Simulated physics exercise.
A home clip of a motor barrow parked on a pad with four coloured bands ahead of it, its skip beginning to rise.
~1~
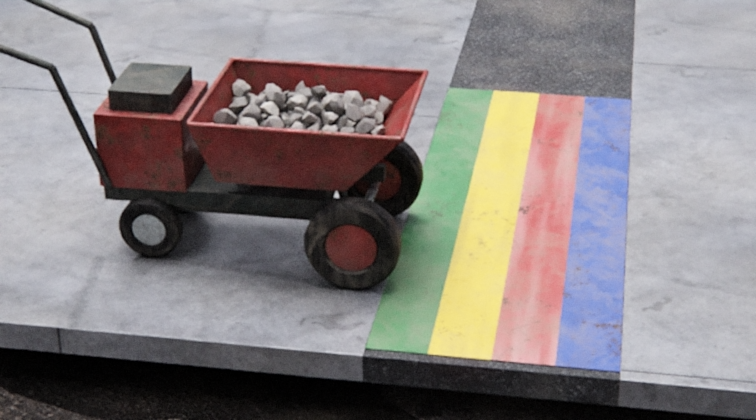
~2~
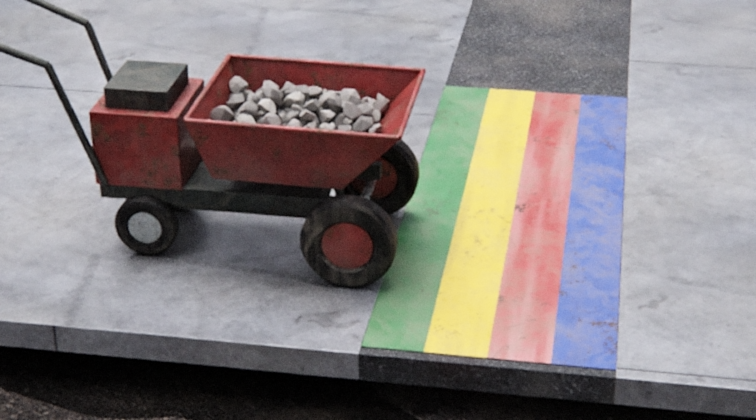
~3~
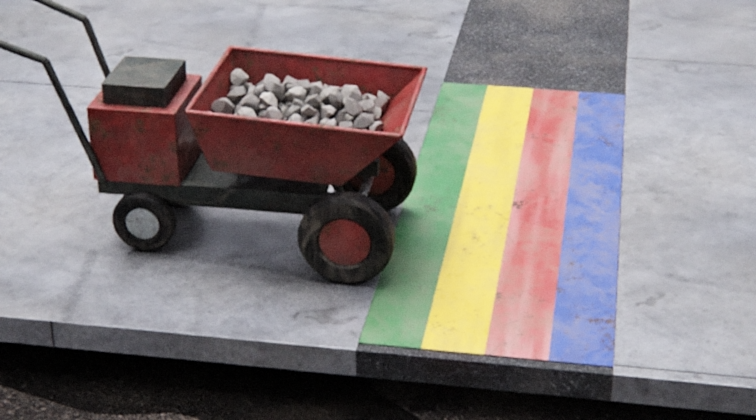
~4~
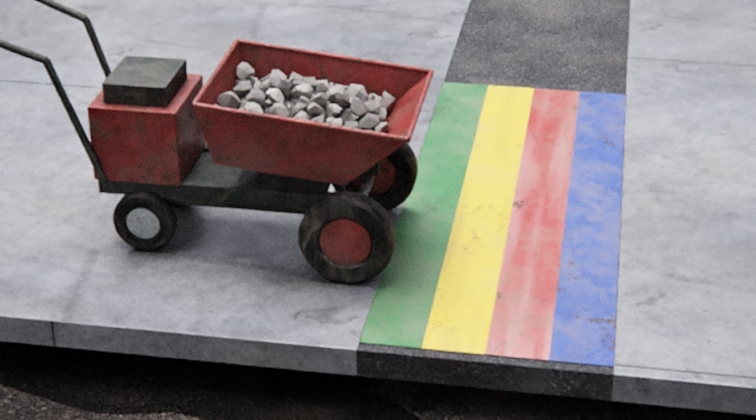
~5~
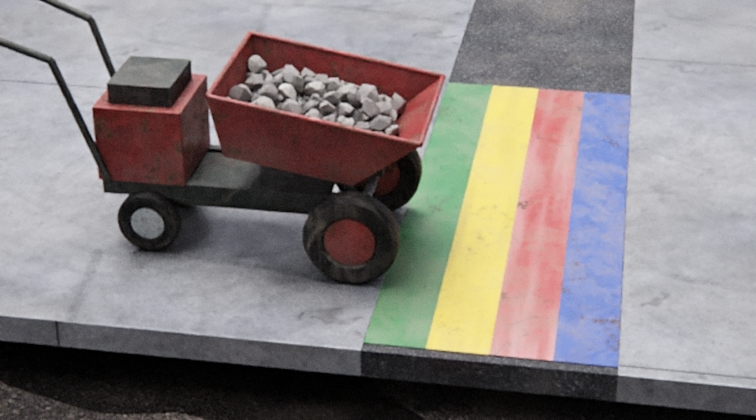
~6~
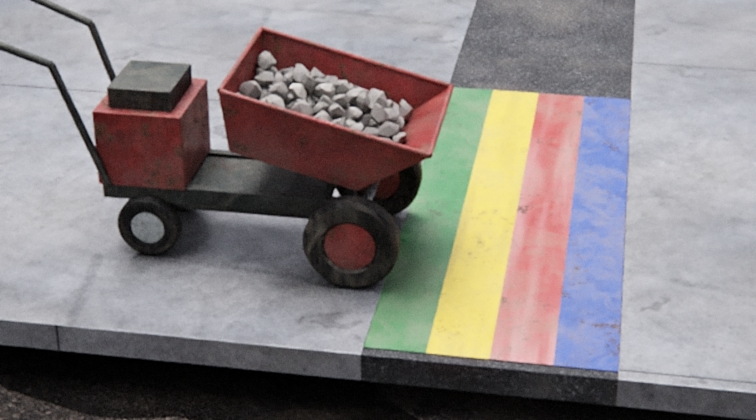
On a grey paved pad beside four coloured bands, a red skip of stones tilts slightly forward.
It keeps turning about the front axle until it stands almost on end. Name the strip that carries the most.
Most covered: The red band.
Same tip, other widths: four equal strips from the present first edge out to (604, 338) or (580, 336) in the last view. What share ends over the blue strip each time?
About 20 and 30 per cent.
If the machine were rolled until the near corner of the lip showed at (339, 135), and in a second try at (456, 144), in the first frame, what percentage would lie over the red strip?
First some 20, then 10 per cent.
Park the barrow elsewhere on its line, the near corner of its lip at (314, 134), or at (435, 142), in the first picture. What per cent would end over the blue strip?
Near 0 % and 30 %.
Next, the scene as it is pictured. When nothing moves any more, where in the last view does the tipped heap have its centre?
Around (549, 258).
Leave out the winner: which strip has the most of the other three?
The runner-up: The blue strip.
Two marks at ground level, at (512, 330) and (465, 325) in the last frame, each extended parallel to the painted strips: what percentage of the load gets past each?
In turn 50 and 80 in a hundred.
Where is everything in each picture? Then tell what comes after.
In the first picture, lip of the skip at (401, 140), level; top of the load at (300, 117), broken stones; green strip at (406, 316); yellow strip at (467, 322); red strip at (528, 327); blue strip at (590, 333).
In the second picture, lip of the skip at (399, 138), level; top of the load at (298, 114).
In the third picture, lip of the skip at (401, 137), tipped barely; top of the load at (299, 109).
In the fourth picture, lip of the skip at (408, 140), tipped a little; top of the load at (289, 110).
In the fifth picture, lip of the skip at (420, 145), tipped a little; top of the load at (277, 101).
In the sixth picture, lip of the skip at (429, 156), tipped a little; top of the load at (286, 99); green strip at (405, 315); yellow strip at (465, 321); red strip at (527, 327); blue strip at (589, 332).
Soon, skip tipped steeply; all in the skip.
A while on, skip tipped right over; about two thirds in the skip; a small part over the yellow strip; about a quarter over the red strip; a stray few over the blue strip.
Towards the end, skip tipped right over; about a quarter in the skip; a small part over the yellow strip; about a third over the red strip; about a quarter over the blue strip; a small part off the paint.
Finally, skip tipped right over; about a quarter in the skip; none over the green strip; a small part over the yellow strip; about a third over the red strip; about a quarter over the blue strip; a small part off the paint.
